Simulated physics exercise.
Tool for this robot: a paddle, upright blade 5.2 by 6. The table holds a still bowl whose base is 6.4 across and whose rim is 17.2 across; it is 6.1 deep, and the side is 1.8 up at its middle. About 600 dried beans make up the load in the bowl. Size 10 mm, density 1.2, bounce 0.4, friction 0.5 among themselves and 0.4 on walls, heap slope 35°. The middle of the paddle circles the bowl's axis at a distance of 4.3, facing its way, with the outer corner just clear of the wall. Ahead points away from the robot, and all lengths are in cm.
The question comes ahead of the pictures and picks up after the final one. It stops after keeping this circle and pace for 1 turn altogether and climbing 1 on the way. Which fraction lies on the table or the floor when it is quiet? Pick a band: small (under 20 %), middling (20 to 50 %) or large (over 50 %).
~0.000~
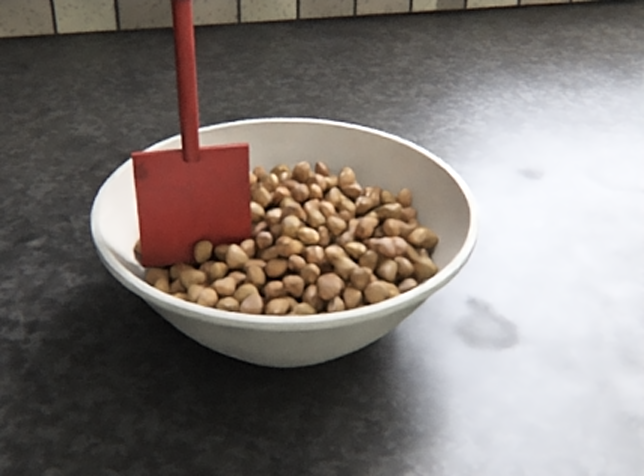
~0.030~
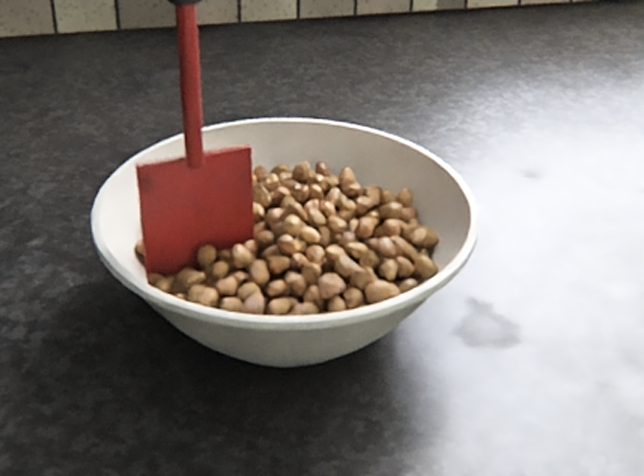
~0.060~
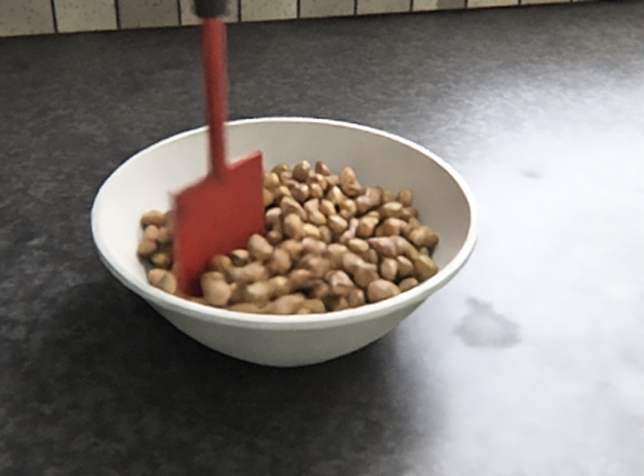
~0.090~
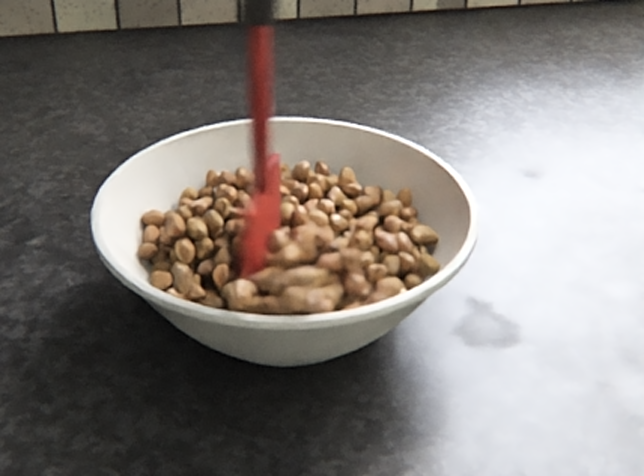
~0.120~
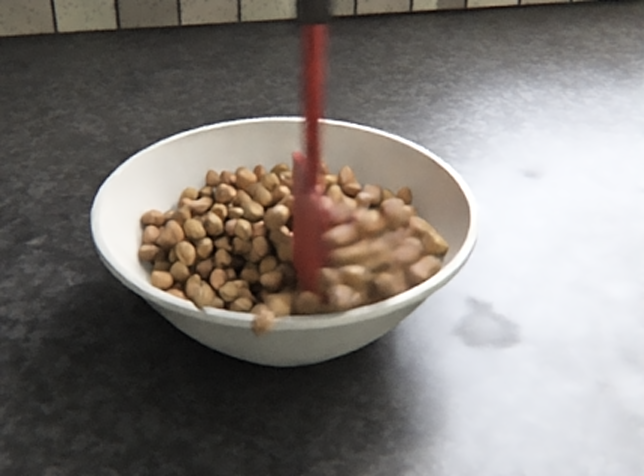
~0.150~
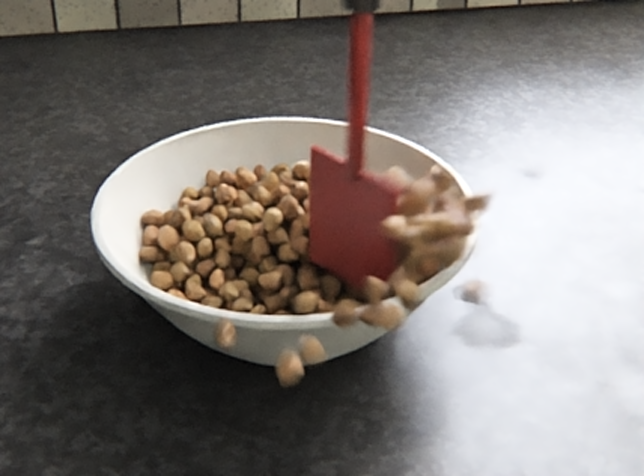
Middling.
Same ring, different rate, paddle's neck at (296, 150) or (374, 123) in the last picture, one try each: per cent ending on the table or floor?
Near 25 in a hundred for the first and near 30 in a hundred for the second.
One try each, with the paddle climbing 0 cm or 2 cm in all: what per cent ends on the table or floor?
Try one: Around 35 %; try two: Around 20 %.
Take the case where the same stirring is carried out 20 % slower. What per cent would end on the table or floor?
Then roughly 25 %.
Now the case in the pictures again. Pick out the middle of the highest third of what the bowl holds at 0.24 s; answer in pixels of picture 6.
(306, 183), roughly.
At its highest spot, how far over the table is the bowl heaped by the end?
6.0 cm or so.
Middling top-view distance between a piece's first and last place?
I'd put it at roughly 1 centimetres.
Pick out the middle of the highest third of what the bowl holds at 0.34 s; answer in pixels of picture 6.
Close to pixel (209, 205).
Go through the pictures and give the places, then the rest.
In the first picture, paddle neck at (189, 118), 0° round; upper third of the load around (297, 231), from x 145 to 425, top at y 170; 602 in the bowl.
In the second picture, paddle neck at (193, 124), 11° round; upper third of the load around (295, 234), from x 145 to 425, top at y 170.
In the third picture, paddle neck at (217, 140), 37° round; upper third of the load around (297, 234), from x 145 to 425, top at y 170.
In the fourth picture, paddle neck at (261, 150), 65° round; upper third of the load around (306, 234), from x 145 to 425, top at y 170; 601 in the bowl, 1 in flight or on the tool.
In the fifth picture, paddle neck at (312, 148), 94° round; upper third of the load around (333, 228), from x 145 to 435, top at y 170; 598 in the bowl, 4 in flight or on the tool.
In the sixth picture, paddle neck at (356, 135), 122° round; upper third of the load around (354, 224), from x 145 to 480, top at y 170; 592 in the bowl, 10 in flight or on the tool.
After 0.24 s, 209° round, highest piece 11 above the table; 543 in the bowl, 8 on the table or floor, 51 in flight or on the tool.
After 0.34 s, 297° round, highest piece 11 above the table; 491 in the bowl, 49 on the table or floor, 62 in flight or on the tool.
After 0.58 s, 0° round, highest piece 6 above the table; 442 in the bowl, 159 on the table or floor, 1 in flight or on the tool.
After 1.28 s, 0° round, highest piece 6 above the table; 442 in the bowl, 160 on the table or floor.
At rest, 442 in the bowl, 160 on the table or floor. That is 27 % on the table or floor.
